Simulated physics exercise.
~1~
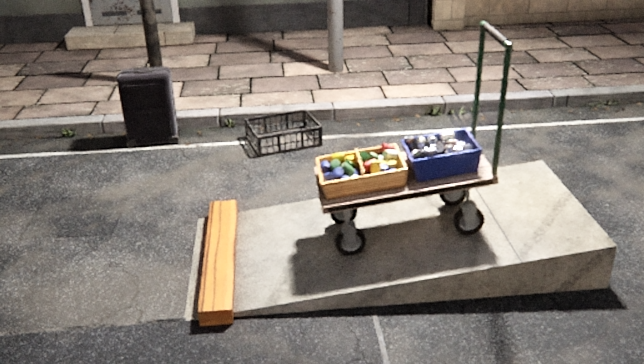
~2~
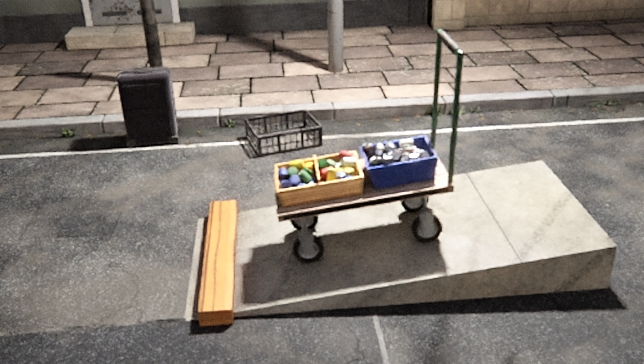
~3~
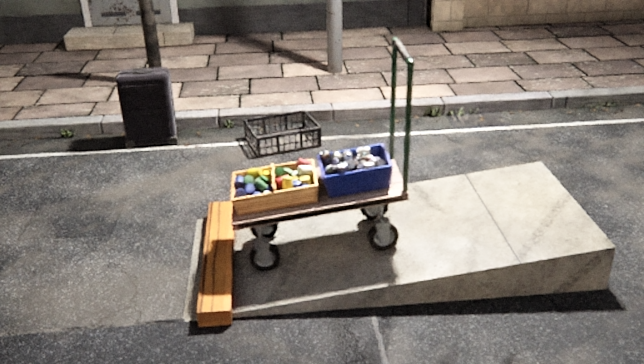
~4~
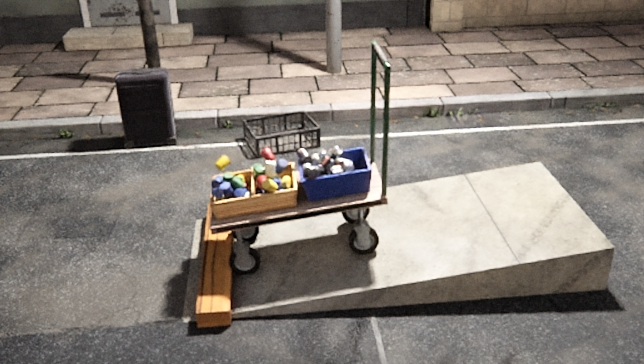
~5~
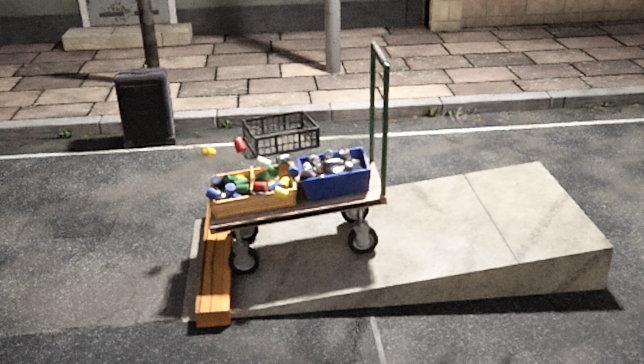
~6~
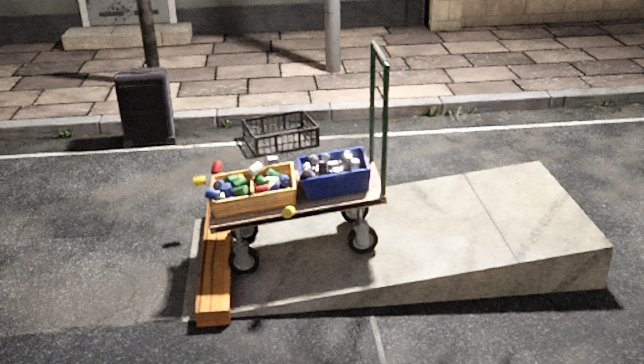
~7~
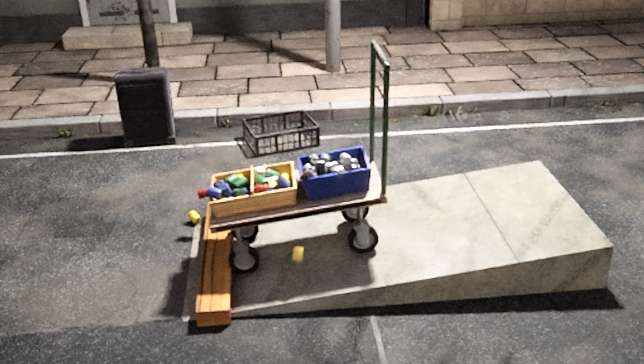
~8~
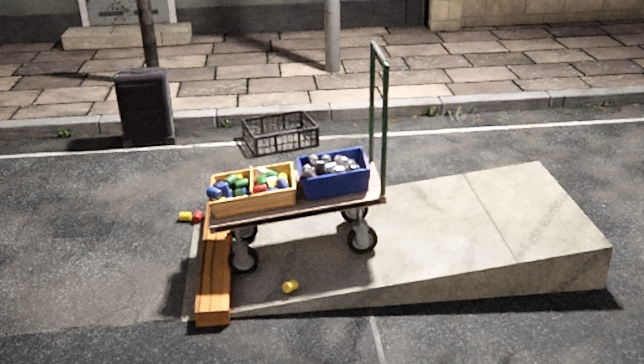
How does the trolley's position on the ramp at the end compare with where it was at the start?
It began further up the ramp, to the right, and ended near the bottom on the left, up against the wooden beam.
